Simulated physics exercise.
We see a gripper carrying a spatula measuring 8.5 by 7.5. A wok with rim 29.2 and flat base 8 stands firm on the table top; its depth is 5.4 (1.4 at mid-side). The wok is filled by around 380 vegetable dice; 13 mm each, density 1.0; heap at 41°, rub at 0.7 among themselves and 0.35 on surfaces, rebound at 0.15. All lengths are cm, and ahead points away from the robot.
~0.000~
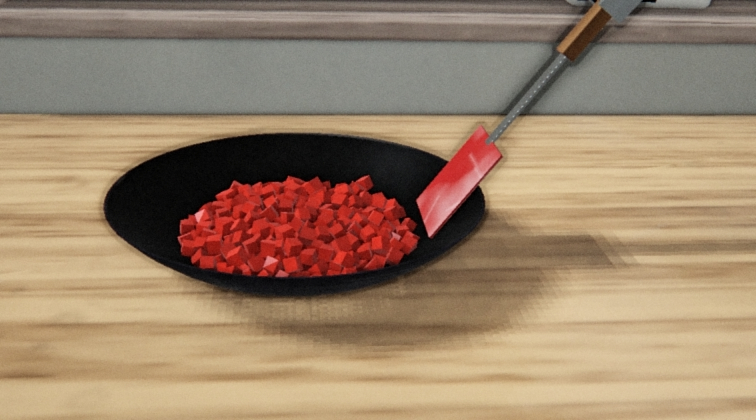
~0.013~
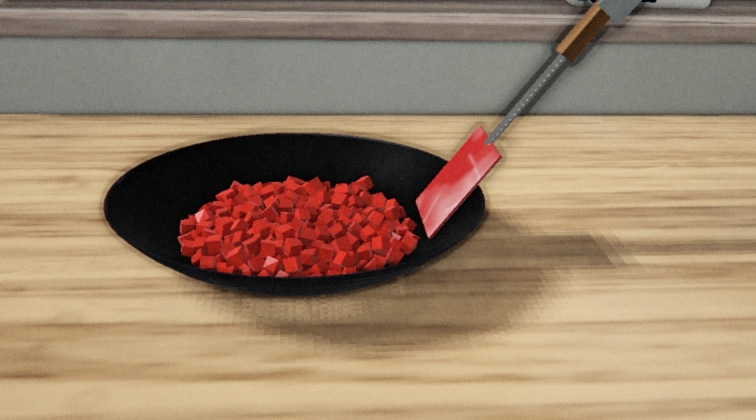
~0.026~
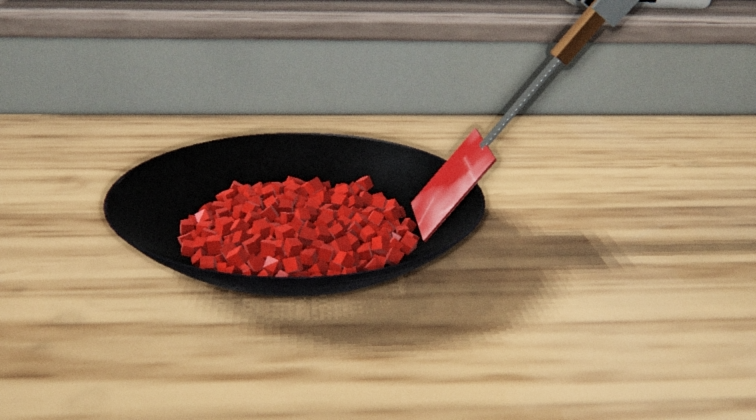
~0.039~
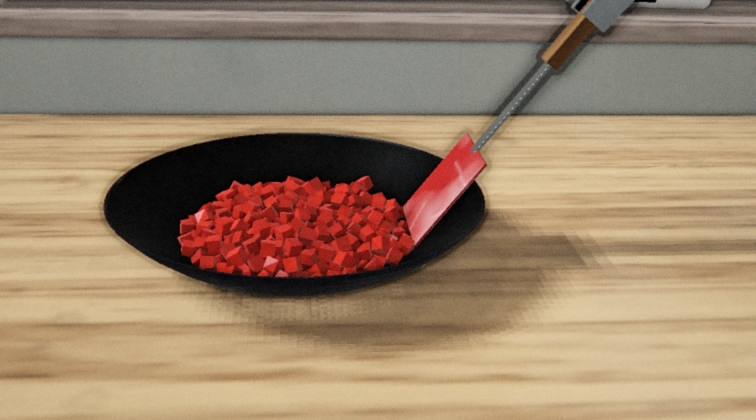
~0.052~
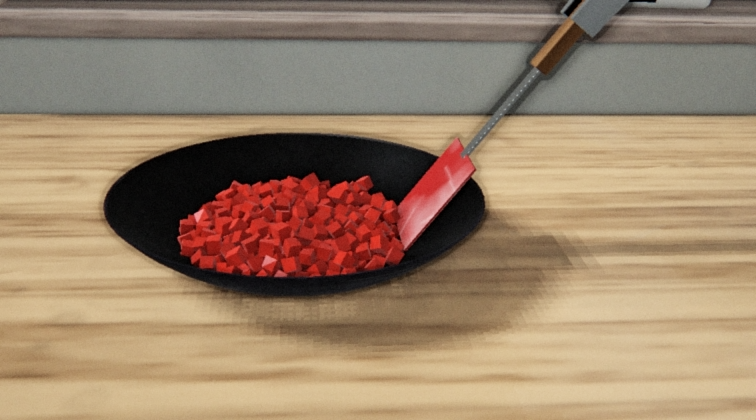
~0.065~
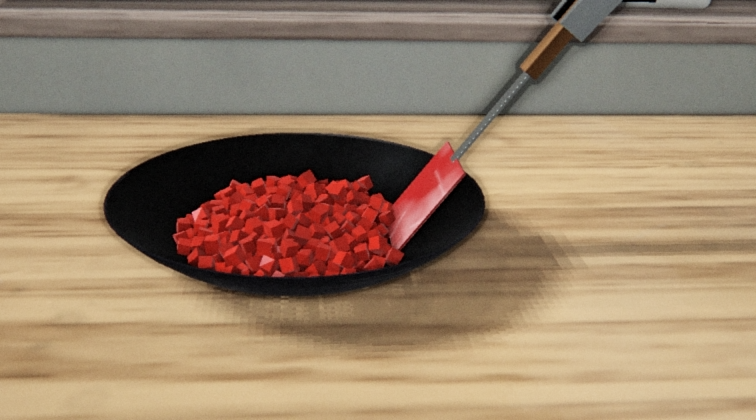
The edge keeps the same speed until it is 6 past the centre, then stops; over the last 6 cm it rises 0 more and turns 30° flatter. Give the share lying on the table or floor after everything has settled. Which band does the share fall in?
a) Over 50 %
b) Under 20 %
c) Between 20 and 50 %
Under 20 % (b).
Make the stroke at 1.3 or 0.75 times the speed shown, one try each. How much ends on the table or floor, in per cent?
Estimates, in order: 10 % and 10 %.
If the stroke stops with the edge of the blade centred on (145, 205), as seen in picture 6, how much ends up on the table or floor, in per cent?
Some 40 per cent.
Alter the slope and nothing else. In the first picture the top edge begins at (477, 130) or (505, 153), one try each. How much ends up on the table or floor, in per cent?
About 10 and 10 per cent.
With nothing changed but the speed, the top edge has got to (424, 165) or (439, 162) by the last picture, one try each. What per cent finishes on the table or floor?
I'd estimate close to 20 and 10 in a hundred.
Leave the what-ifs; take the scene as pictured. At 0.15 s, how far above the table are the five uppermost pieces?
Roughly 5 cm above the table.
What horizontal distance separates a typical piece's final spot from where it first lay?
Somewhere around 7 centimetres, I'd say.
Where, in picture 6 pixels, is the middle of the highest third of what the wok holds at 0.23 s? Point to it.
It is centred close to (188, 203).
After 0.15 s, sloping 53°, highest piece 5 above the table; 385 in the wok.
After 0.23 s, sloping 41°, highest piece 7 above the table; 384 in the wok, 1 on the blade or in flight.
After 0.47 s, sloping 23°, highest piece 7 above the table; 356 in the wok, 28 on the table or floor, 1 on the blade or in flight.
After 1.52 s, sloping 23°, highest piece 7 above the table; 355 in the wok, 30 on the table or floor.
At rest, 355 in the wok, 30 on the table or floor. That is 8 % on the table or floor.
